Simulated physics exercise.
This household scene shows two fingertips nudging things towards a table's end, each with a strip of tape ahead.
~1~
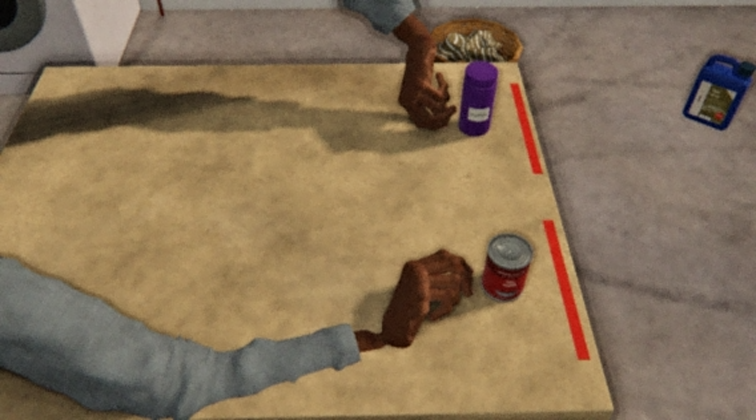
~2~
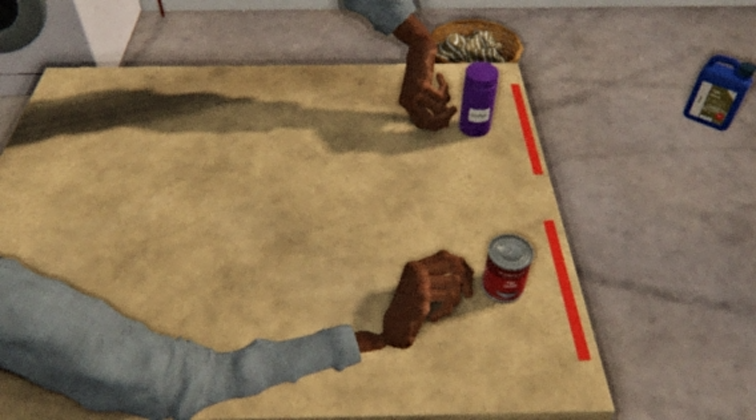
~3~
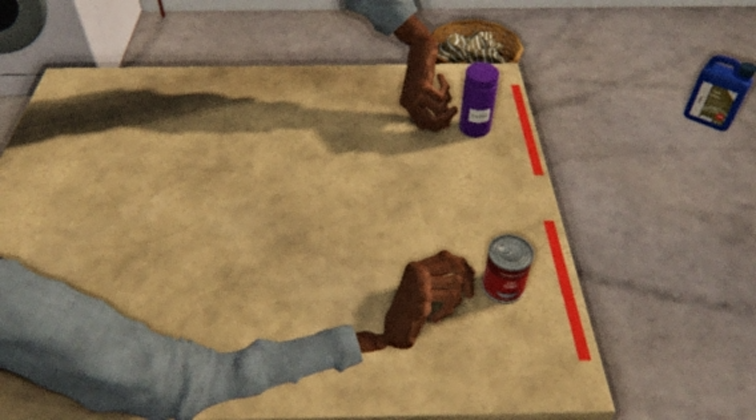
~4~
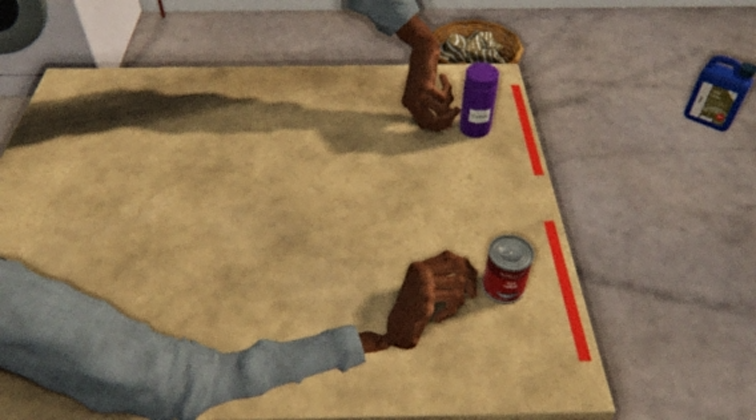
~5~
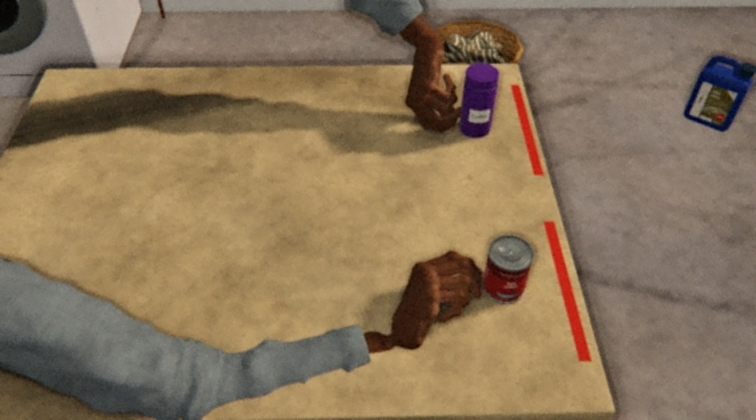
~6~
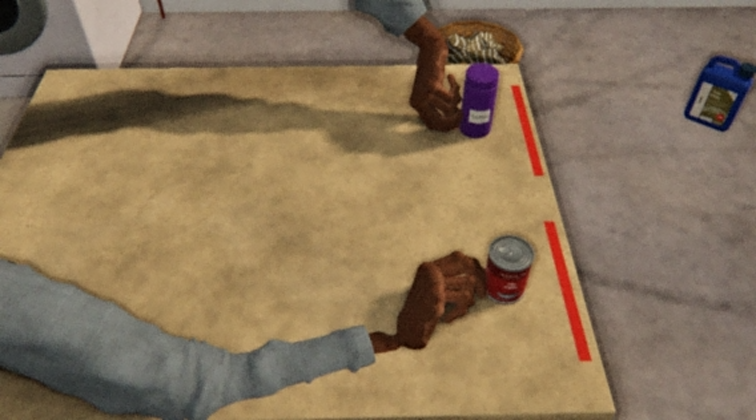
Two hands on a tabletop edging slightly right towards a purple jar and a red tin, which barely move beside red tape strips.
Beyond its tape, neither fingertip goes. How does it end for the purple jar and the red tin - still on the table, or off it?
At the finish the purple jar is off the table; the red tin is off the table.
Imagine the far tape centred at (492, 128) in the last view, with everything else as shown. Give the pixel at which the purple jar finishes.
Near (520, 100).
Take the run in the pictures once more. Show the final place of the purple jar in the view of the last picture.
It ends up close to (587, 347).
Then, 1.60 s after the last picture, purple jar tipped 13° from how it was near (558, 103); red tin tipped 13° from how it was near (602, 270).
Then, 1.84 s after the last picture, purple jar falling near (580, 186); red tin falling near (616, 341).
Then, 2.04 s after the last picture, purple jar falling near (562, 346); red tin falling.
By the end, the purple jar goes over the edge, near (587, 347); the red tin goes over the edge.
